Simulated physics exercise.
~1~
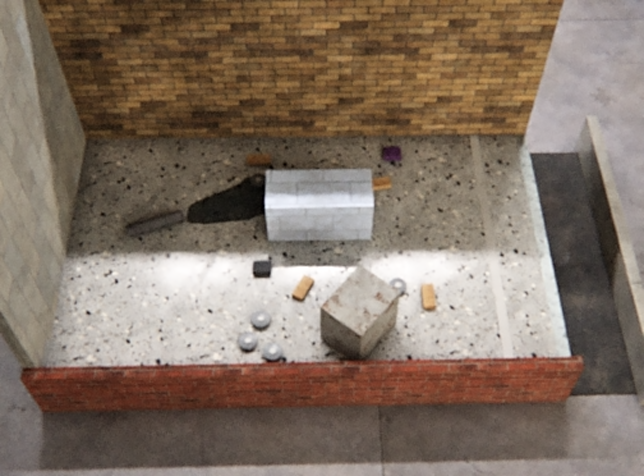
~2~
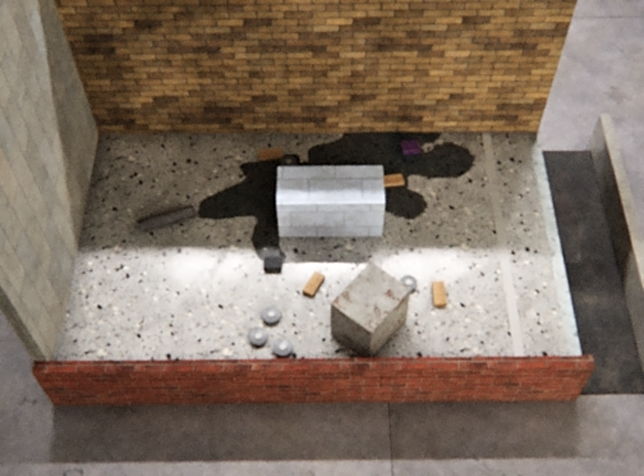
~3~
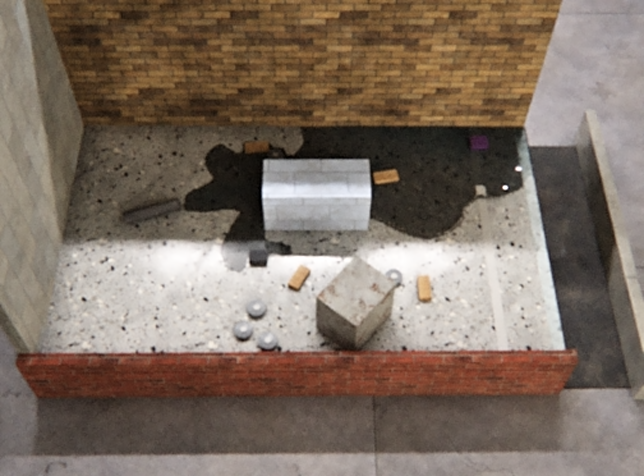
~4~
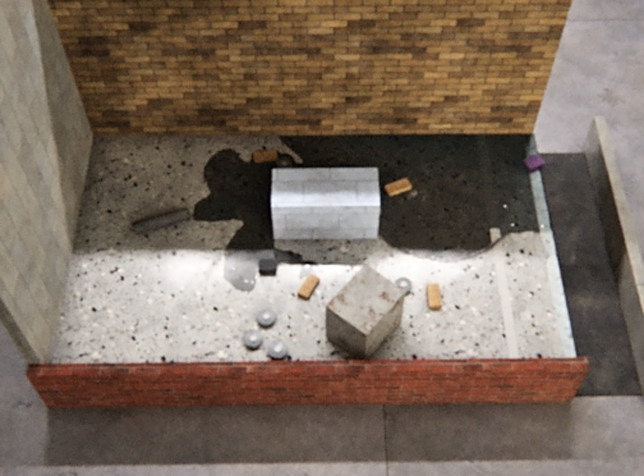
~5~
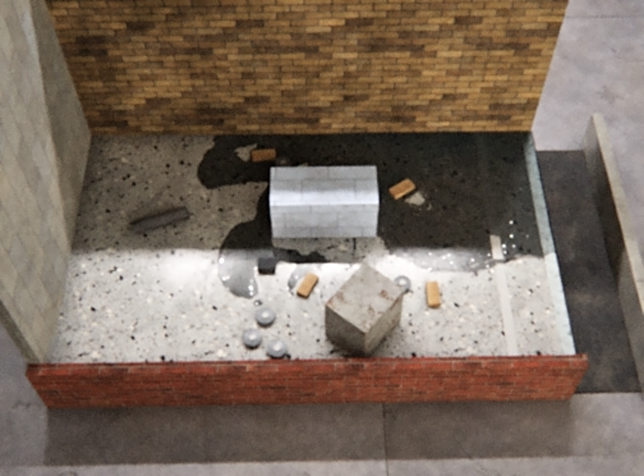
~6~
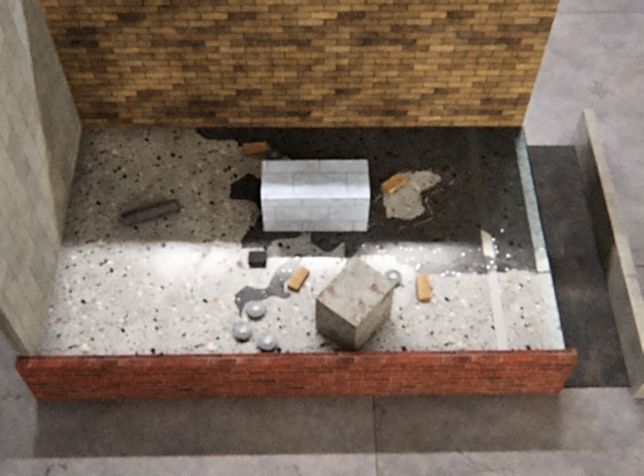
The video shows dark liquid spreading rightward around a pale block on a speckled, walled floor, carrying a small purple float past a painted stripe and out at the right edge, while most other loose pieces barely move and wet patches remain at the end.
